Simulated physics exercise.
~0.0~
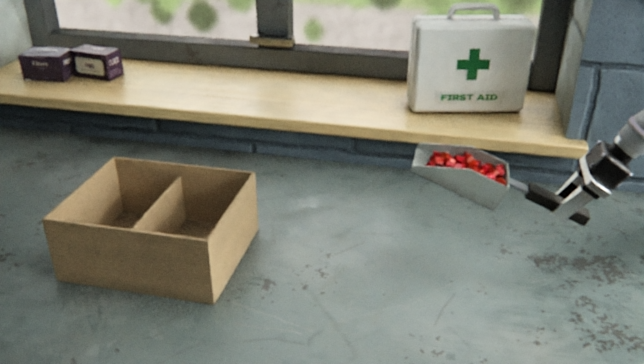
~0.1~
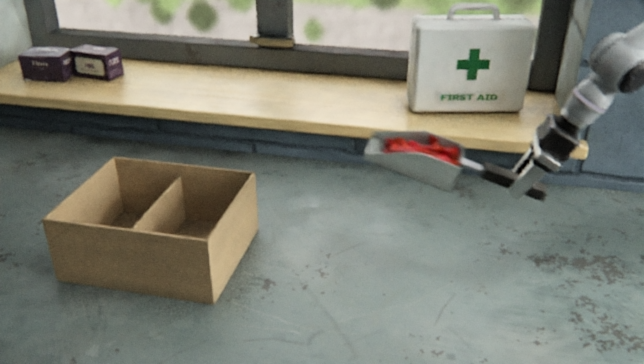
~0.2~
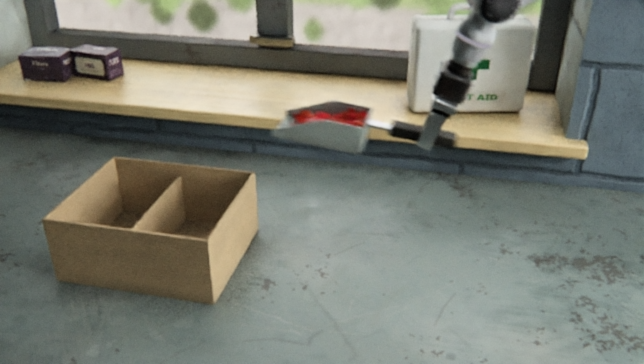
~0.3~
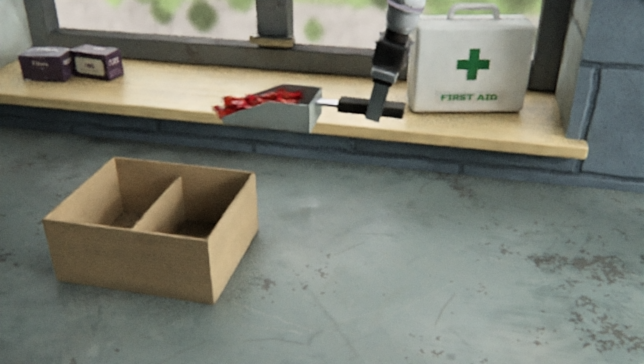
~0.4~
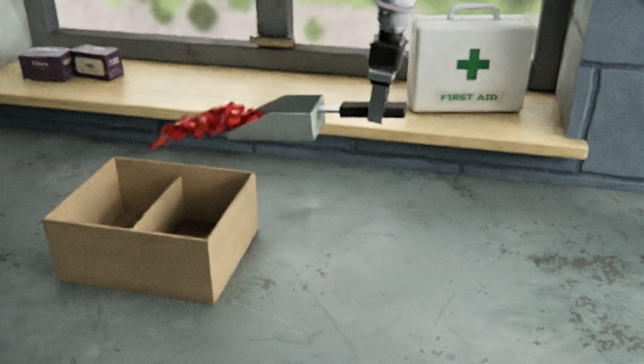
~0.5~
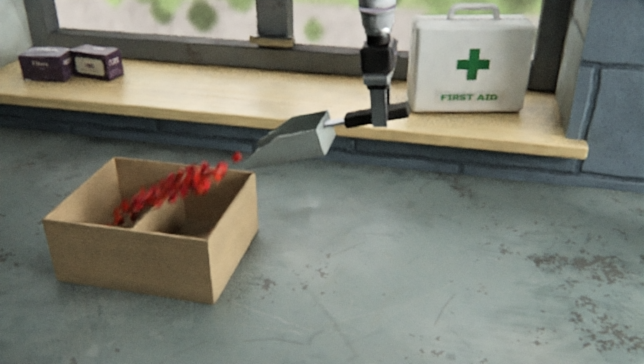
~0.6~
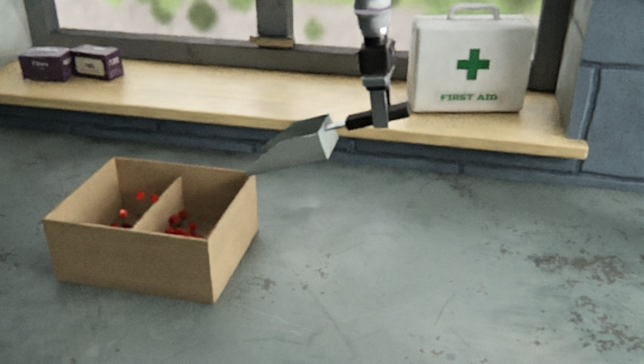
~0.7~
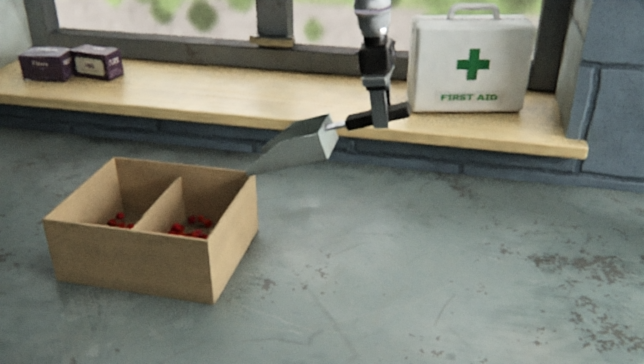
A robot arm carries a scoop left and tips red pieces into both box parts.
